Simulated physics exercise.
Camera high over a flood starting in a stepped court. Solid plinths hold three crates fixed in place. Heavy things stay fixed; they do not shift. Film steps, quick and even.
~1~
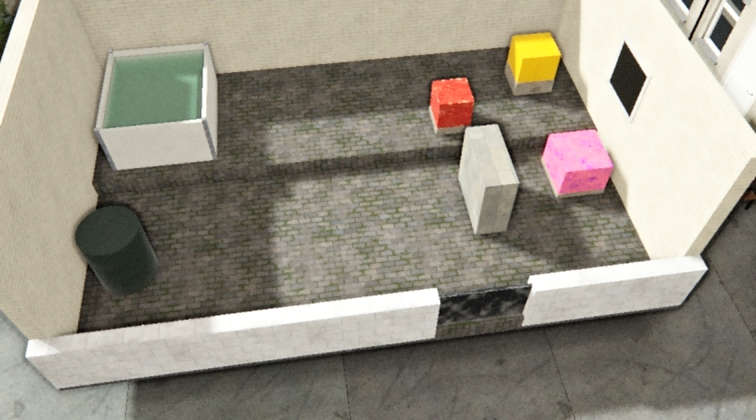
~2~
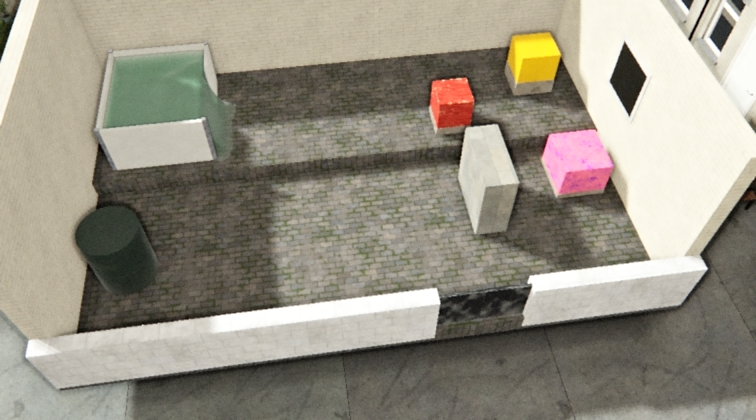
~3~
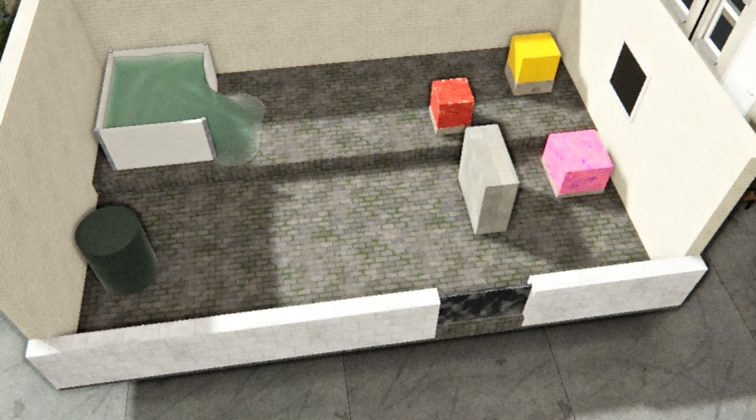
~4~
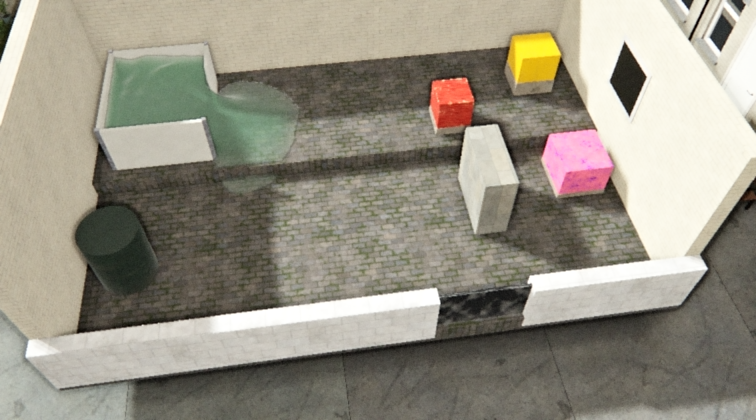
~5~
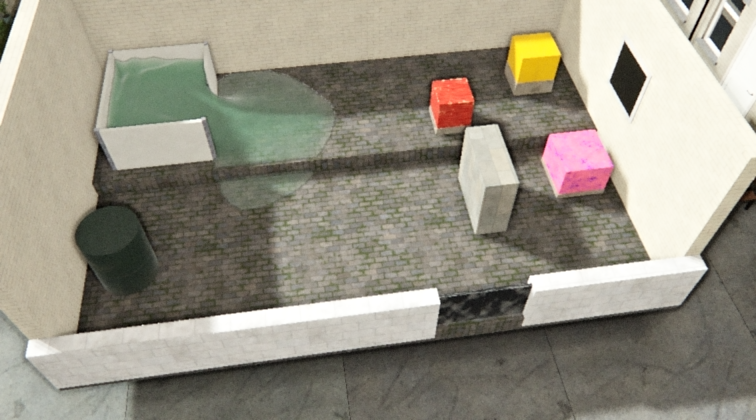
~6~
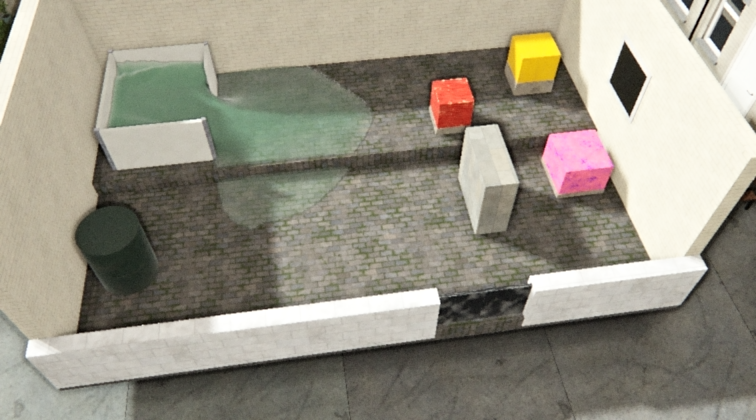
A walled court with a dark brick floor is seen from high above, its front wall low and white with a dark gap. A white-walled tank of green water stands at the back left above a dark green cylinder, with red, yellow and pink blocks and a grey upright slab at right. Water pours from the tank's right side and spreads rightward and forward across the floor, while the blocks and camera stay still.
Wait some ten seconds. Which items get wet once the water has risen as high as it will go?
The red crate ends up wet, the yellow crate remains dry, the pink crate ends up wet.
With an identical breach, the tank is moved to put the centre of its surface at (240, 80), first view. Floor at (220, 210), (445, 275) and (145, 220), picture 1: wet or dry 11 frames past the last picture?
First unwetted; next drenched; last unwetted.
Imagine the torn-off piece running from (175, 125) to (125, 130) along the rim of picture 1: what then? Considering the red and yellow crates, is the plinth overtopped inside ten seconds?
I expect red remains untouched while yellow remains untouched.
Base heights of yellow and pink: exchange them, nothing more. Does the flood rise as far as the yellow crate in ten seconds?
Verdict on the yellow crate: It gets flooded.
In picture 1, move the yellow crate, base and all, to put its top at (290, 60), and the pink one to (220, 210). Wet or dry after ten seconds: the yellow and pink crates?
Yellow crate: Overtopped; pink crate: Not reached.
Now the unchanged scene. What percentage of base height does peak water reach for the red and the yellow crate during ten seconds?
Peak levels: Approx. 200 % then 70 %.
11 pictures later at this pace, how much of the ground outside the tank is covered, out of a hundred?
That should be about 55 %.
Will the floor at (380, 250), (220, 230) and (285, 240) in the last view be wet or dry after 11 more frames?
Status per point, in sequence: Waterlogged, then unwetted, then waterlogged.
A moment on, water covers 40 % of the floor; the red crate water round its plinth, the yellow crate not reached, the pink crate not reached.
Next, water covers 55 % of the floor; the red crate water round its plinth, the yellow crate water round its plinth, the pink crate water round its plinth.
Then, water covers 65 % of the floor; the red crate water round its plinth, the yellow crate water round its plinth, the pink crate water round its plinth.
Later, water covers 80 % of the floor; the red crate water round its plinth, the yellow crate water round its plinth, the pink crate water round its plinth.
In the end, water covers 95 % of the floor; the red crate was topped, the yellow crate stayed above the water, the pink crate was topped.
